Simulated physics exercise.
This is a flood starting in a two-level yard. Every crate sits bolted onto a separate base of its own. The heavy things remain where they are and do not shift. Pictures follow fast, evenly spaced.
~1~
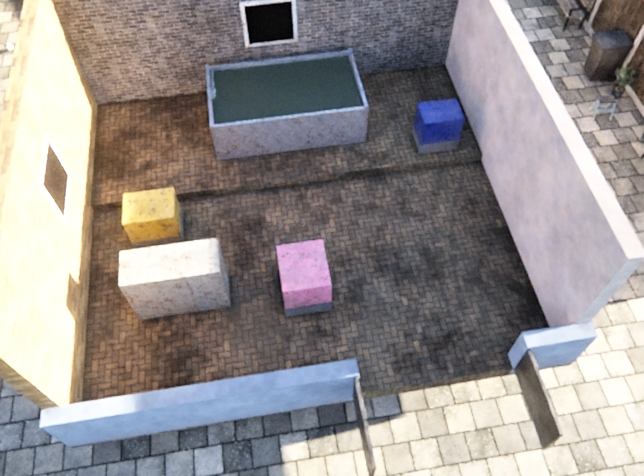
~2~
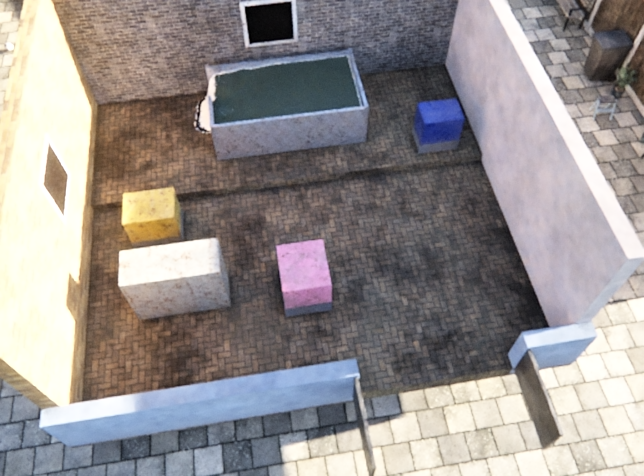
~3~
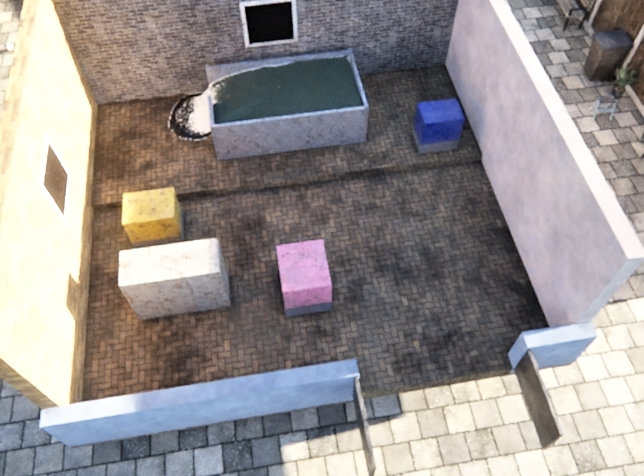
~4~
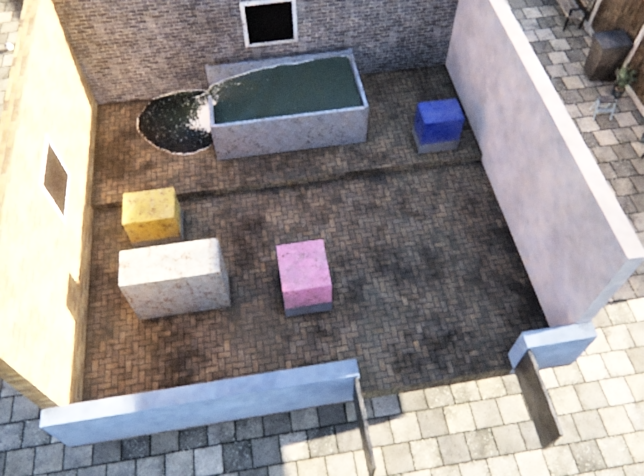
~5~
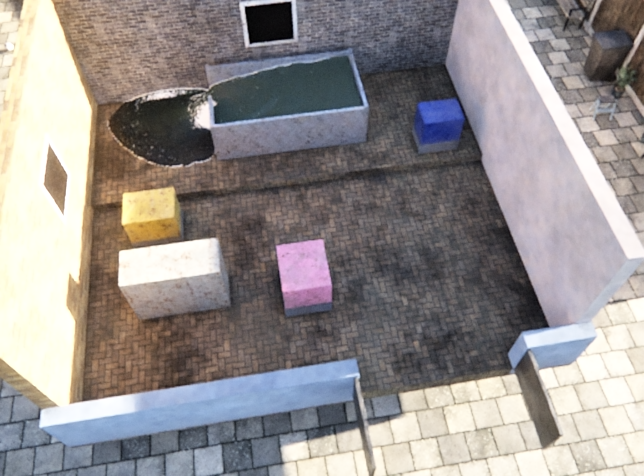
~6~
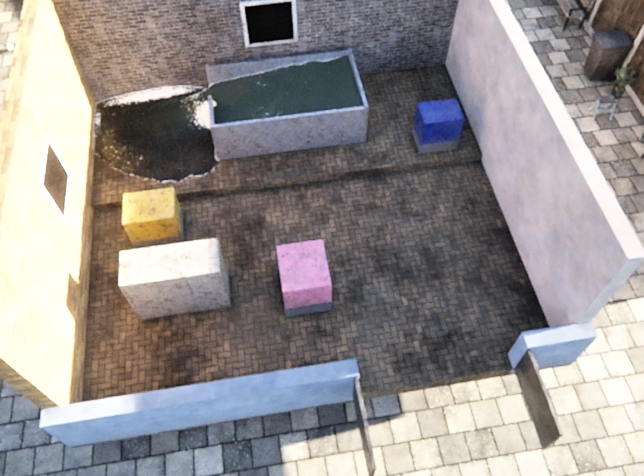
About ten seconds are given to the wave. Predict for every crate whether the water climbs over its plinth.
My prediction: The pink crate ends up dry; the blue crate ends up dry; the yellow crate ends up wet.
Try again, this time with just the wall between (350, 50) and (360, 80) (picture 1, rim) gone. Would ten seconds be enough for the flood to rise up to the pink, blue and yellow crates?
As it turns out, the pink crate stays unwetted, the blue crate is swamped, and the yellow crate stays unwetted.
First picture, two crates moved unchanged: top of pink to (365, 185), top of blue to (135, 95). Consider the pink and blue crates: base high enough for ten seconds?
First pink crate: It keeps clear; then blue crate: It is dampened.
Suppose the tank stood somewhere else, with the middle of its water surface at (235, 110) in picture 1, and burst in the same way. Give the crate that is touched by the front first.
The yellow one.
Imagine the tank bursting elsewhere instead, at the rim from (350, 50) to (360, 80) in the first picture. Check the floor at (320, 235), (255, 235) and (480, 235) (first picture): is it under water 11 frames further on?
Taken in turn, that's not reached, not reached, and finally reached.
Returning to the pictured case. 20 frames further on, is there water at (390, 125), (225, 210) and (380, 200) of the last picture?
First spared, second inundated, third spared.
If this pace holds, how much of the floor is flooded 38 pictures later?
Close to 80 in a hundred, I think.
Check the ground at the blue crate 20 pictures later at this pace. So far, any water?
At blue, stays dry.
A moment on, water covers 15 % of the floor; the pink crate not reached, the blue crate not reached, the yellow crate water round its plinth.
Next, water covers 20 % of the floor; the pink crate not reached, the blue crate not reached, the yellow crate water round its plinth.
Then, water covers 35 % of the floor; the pink crate not reached, the blue crate not reached, the yellow crate water round its plinth.
Later, water covers 80 % of the floor; the pink crate water round its plinth, the blue crate not reached, the yellow crate water round its plinth.
In the end, water covers 85 % of the floor; the pink crate stayed above the water, the blue crate stayed above the water, the yellow crate was topped.
